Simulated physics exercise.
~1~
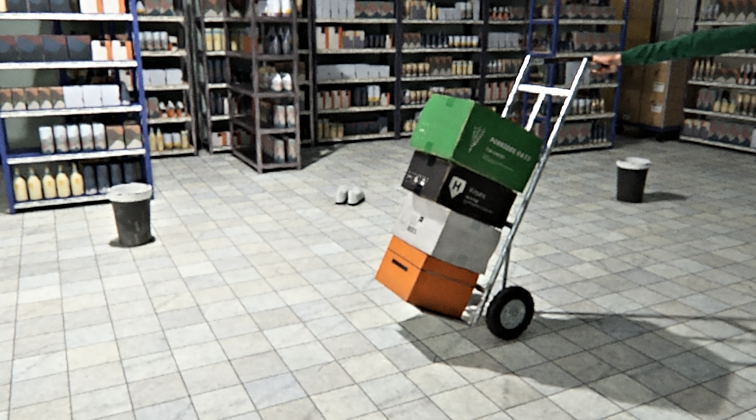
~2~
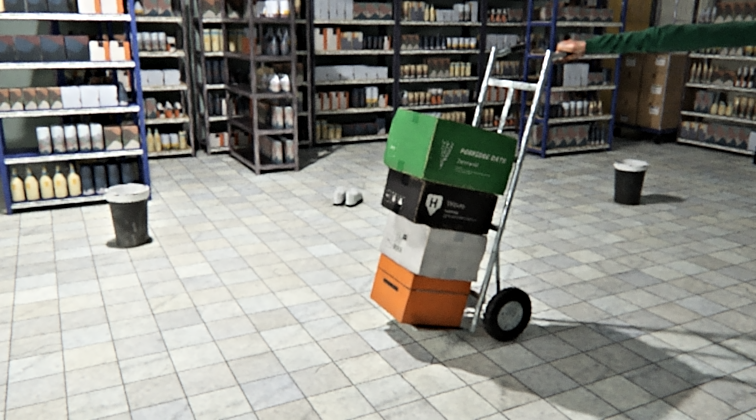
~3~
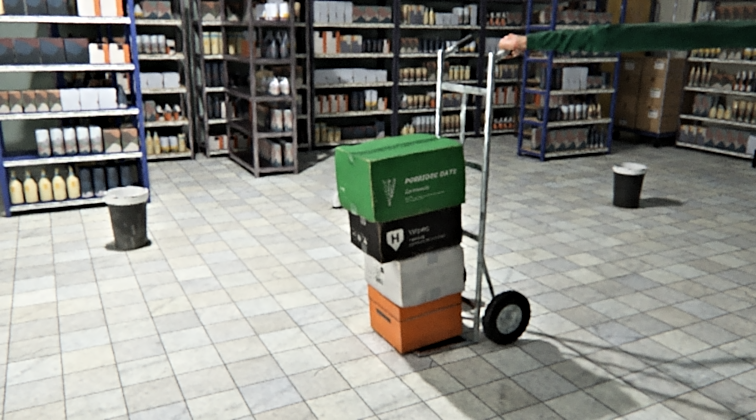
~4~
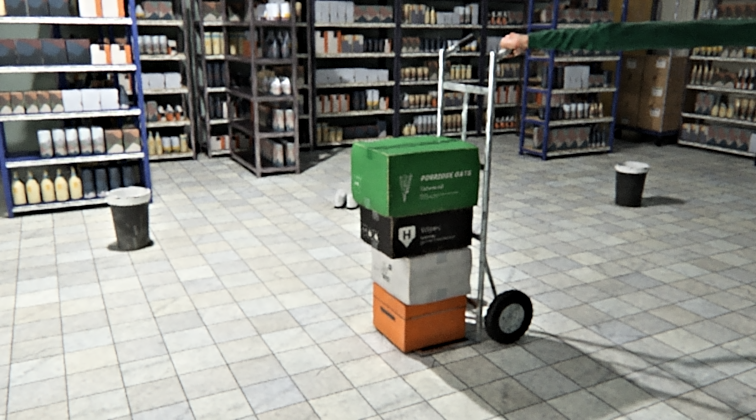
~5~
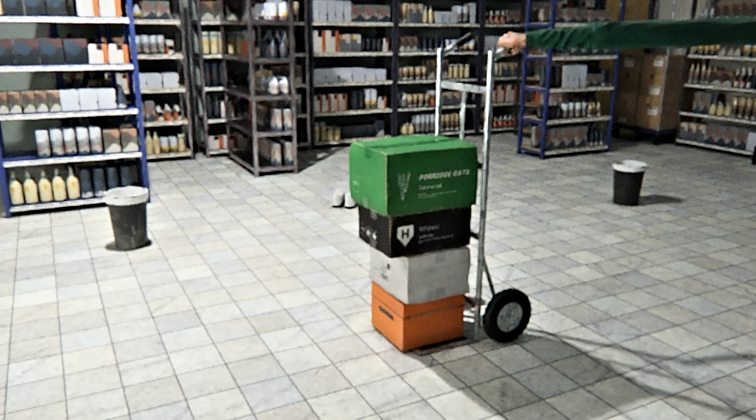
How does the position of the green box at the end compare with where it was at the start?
The green box ends up farther left and a little lower than where it began. It is still on top of the stack, now sitting level instead of tilted.
